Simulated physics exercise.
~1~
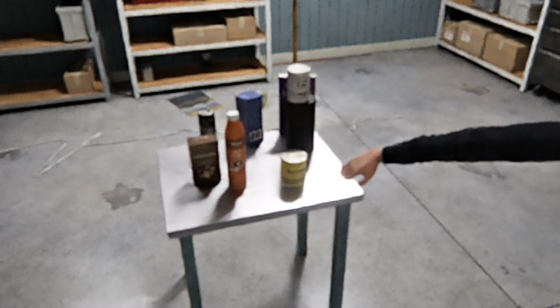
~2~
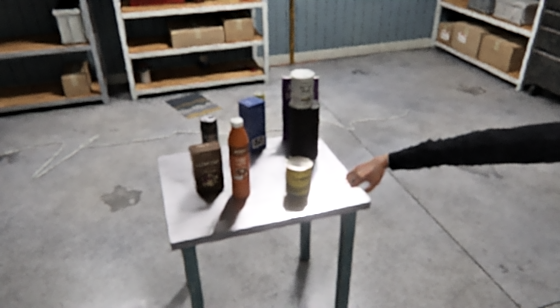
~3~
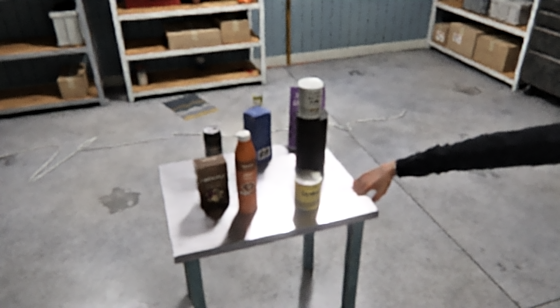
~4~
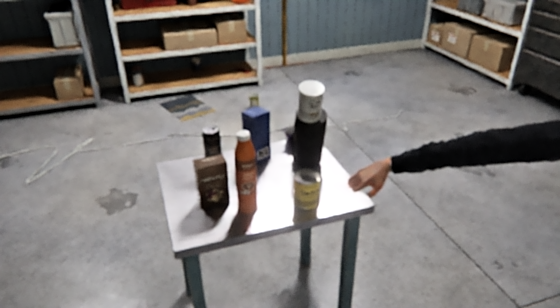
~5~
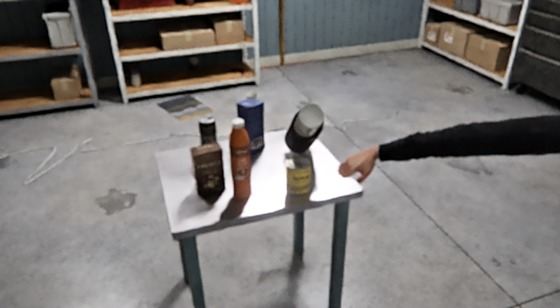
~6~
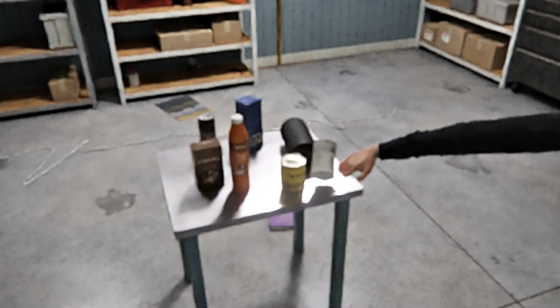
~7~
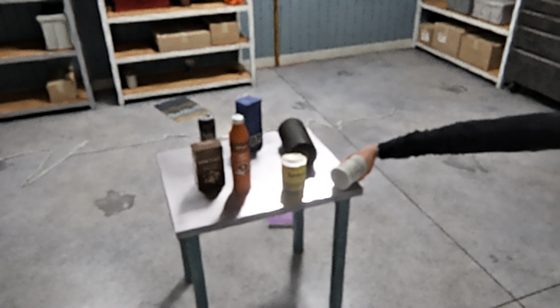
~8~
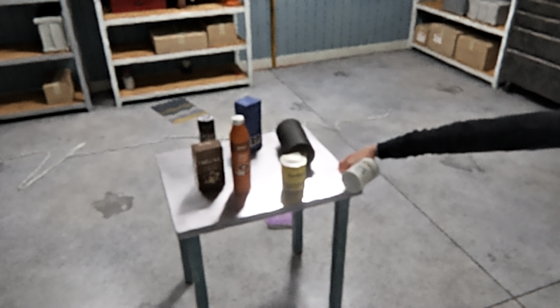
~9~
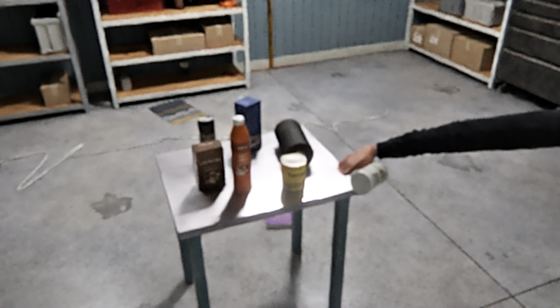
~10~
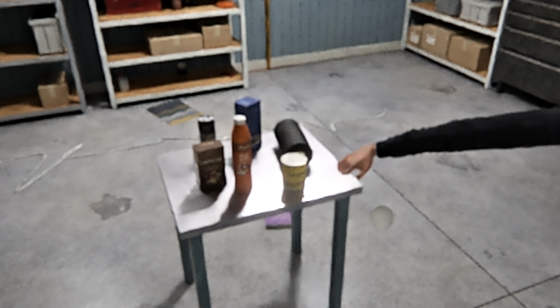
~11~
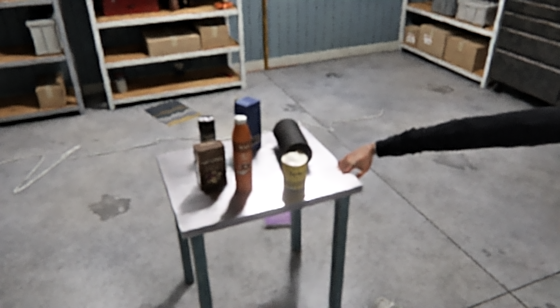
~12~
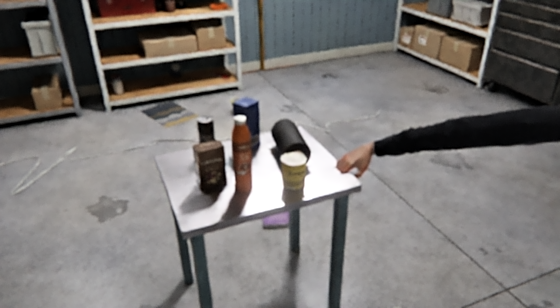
A hand jerks a small table of containers, toppling a black roll, while a purple book and white tin fall off.
